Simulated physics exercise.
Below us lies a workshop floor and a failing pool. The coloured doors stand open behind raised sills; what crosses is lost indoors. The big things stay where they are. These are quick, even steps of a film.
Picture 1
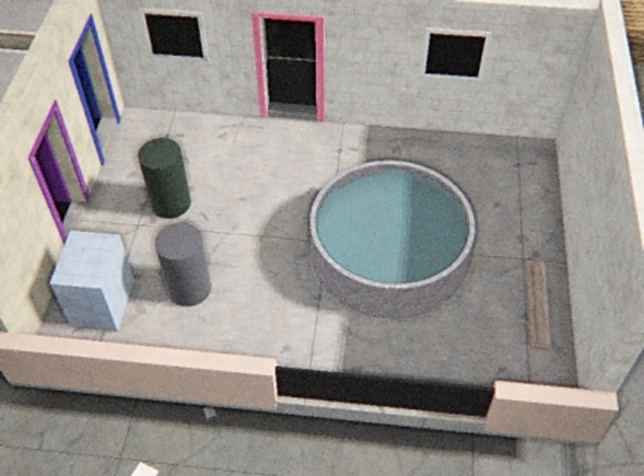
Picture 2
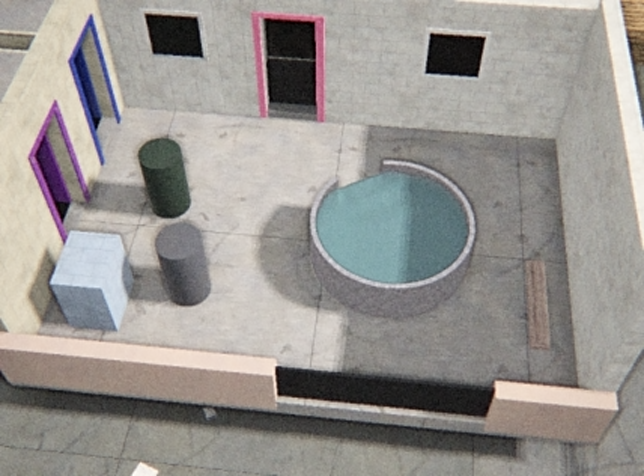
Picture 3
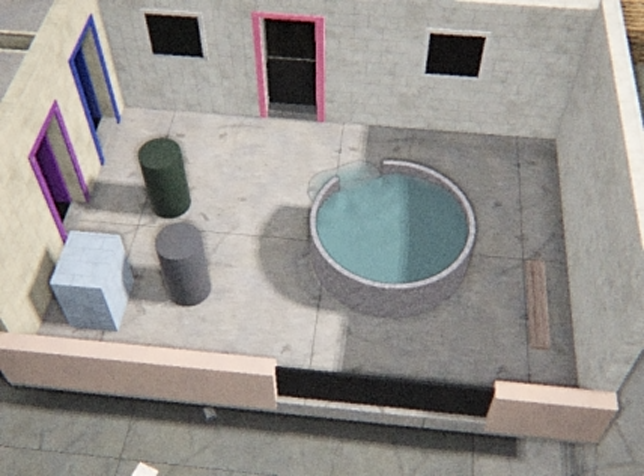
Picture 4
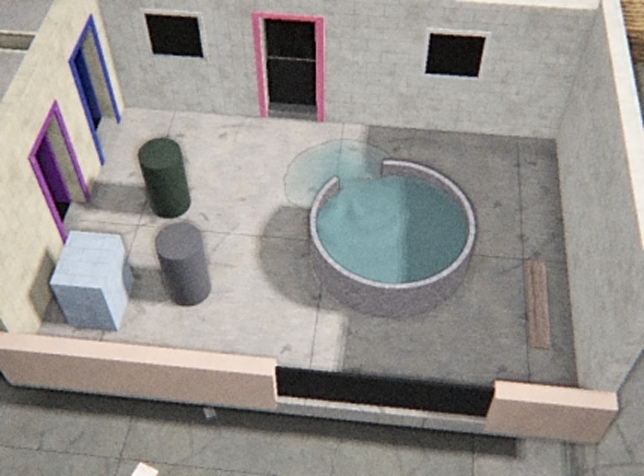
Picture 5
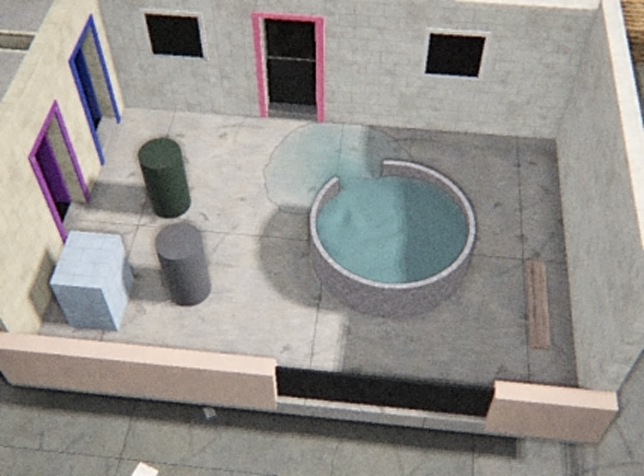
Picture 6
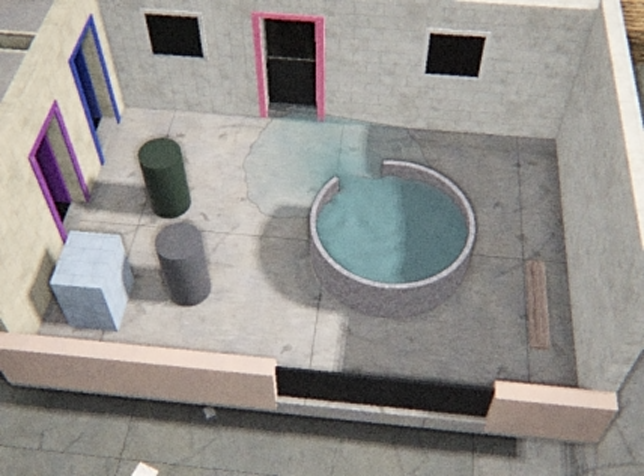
In this clip, a round pool stands full and still in a workshop with coloured doorways, then a gap opens on its far side and water pours out, spreading across the floor toward the back wall.
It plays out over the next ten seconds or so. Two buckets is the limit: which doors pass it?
The pink door takes more than that; the blue door takes more than that; the purple door takes more than that.
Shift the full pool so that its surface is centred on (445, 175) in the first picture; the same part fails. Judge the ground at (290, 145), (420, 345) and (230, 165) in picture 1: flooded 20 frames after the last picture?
One after the other: Wet, clear, covered.
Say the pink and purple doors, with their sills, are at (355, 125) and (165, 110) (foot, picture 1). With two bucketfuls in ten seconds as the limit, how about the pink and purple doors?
One by one: The pink door takes more; the purple door floods.
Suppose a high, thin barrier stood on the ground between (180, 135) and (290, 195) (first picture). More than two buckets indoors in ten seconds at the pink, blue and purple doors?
In short: The pink door floods, the blue door goes over, the purple door keeps below it.
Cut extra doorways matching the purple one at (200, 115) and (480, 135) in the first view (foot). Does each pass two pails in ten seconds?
One after the other: Is over, lets less in.
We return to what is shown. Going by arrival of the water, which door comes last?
I say the door marked purple.
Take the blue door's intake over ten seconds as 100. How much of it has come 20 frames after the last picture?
About 50 per cent.
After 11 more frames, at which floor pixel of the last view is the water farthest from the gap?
Roughly at (123, 111).
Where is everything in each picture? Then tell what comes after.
The first frame shows the round pool at (392, 224) is whole and still.
In the second frame, water pours out on the round pool's far side and has run to a hidden place.
In the third frame, the front is at (316, 181), out from the gap on the round pool's far side.
In the fourth frame, the front is at (329, 145), out from the gap on the round pool's far side.
In the fifth frame, water pours out on the round pool's far side and has run to (307, 128).
In the sixth frame, the front is at (278, 119), out from the gap on the round pool's far side.
A moment on, water covers 20 % of the floor; the pink door over two buckets in, the blue door not reached, the purple door not reached.
Next, water covers 30 % of the floor; the pink door over two buckets in, the blue door wet at the sill, nothing in, the purple door not reached.
Then, water covers 45 % of the floor; the pink door far over two buckets in, the blue door over two buckets in, the purple door wet at the sill, nothing in.
Later, water covers 65 % of the floor; the pink door far over two buckets in, the blue door far over two buckets in, the purple door under two buckets in.
In the end, water covers 95 % of the floor; the pink door far over two buckets in, the blue door far over two buckets in, the purple door over two buckets in.
